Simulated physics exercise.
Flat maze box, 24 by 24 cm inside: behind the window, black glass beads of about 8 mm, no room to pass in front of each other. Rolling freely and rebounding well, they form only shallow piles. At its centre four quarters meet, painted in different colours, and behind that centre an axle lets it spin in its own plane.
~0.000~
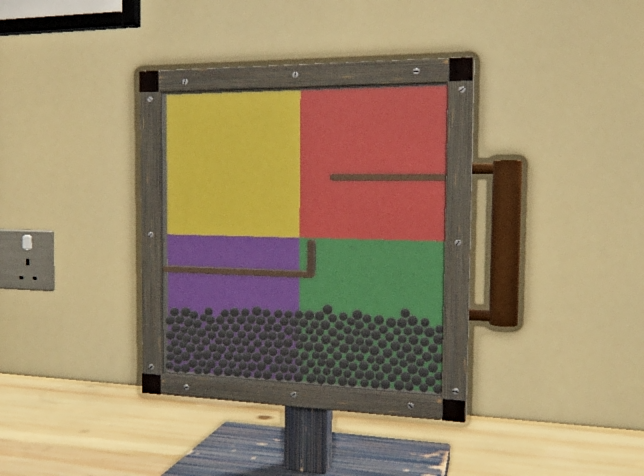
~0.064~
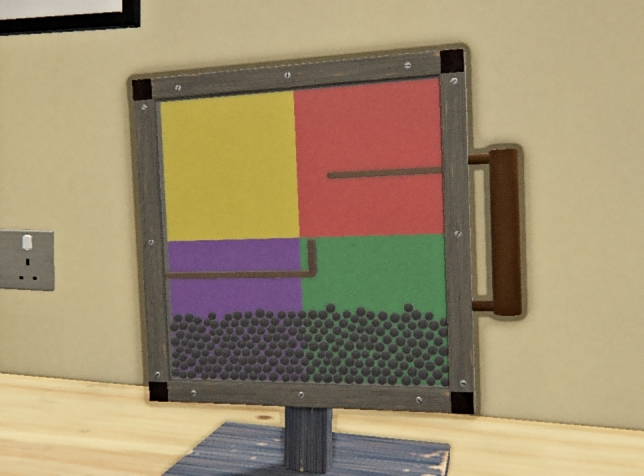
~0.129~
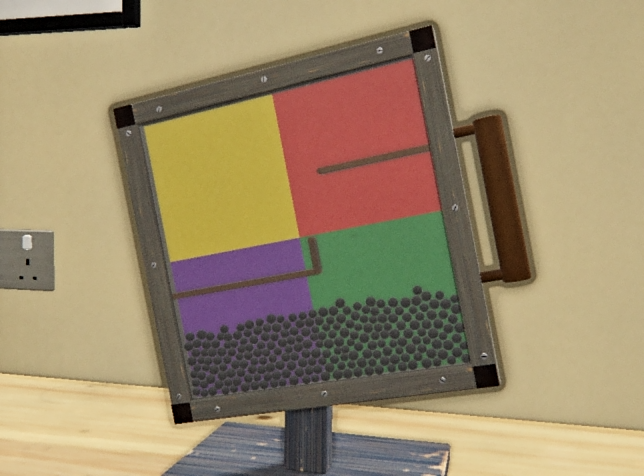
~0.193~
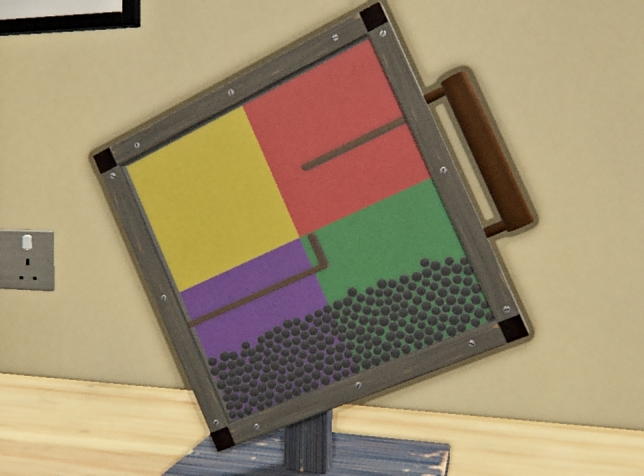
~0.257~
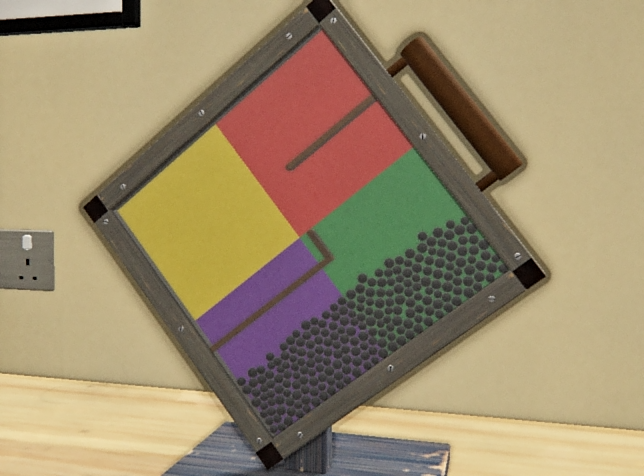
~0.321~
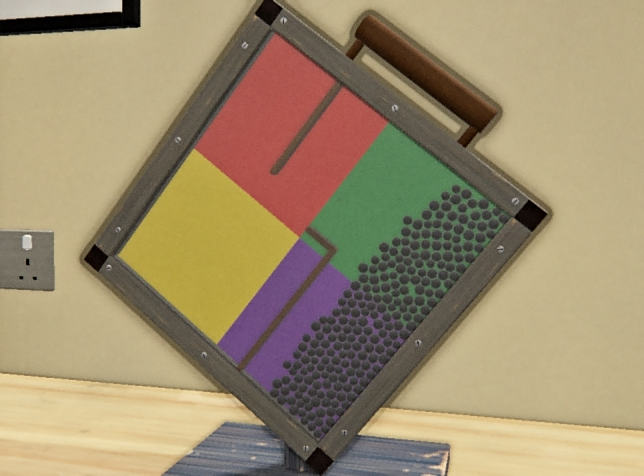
A square four-coloured box turns anticlockwise on its stand as the dark beads inside shift.
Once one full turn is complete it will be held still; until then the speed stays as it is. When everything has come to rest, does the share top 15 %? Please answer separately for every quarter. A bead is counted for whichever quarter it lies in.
Red - no; purple - yes; yellow - no; green - yes.
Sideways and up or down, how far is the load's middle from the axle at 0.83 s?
It sits around 6 centimetres right and 4 centimetres up from the axle.
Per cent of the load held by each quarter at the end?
Final shares in per cent - red quarter: 5, purple quarter: 35, yellow quarter: 0, green quarter: 60.
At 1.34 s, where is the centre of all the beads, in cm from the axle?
Roughly 4 cm to the left of the axle and 8 cm below it.
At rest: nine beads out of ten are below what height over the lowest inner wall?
I'd put it at close to 7 centimetres.
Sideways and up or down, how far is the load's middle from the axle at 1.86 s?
It sits about 7 cm right and about 5 cm below the axle.
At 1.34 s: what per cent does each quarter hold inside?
Red quarter: 30; purple quarter: 0; yellow quarter: 0; green quarter: 70.
After 0.83 s it has turned 159°, the beads' middle is 6 cm right of and 4 cm above the axle; by quarter, red 5 %, purple 70 %, green 20 %.
After 1.34 s it has turned 267°, the beads' middle is 4 cm left of and 8 cm below the axle; by quarter, red 30 %, green 70 %.
After 1.86 s it has turned 360°, the beads' middle is 7 cm right of and 5 cm below the axle; by quarter, red 15 %, purple 5 %, green 80 %.
All still by 3.3 s, red 5 %, purple 35 %, yellow 0 %, green 60 %.
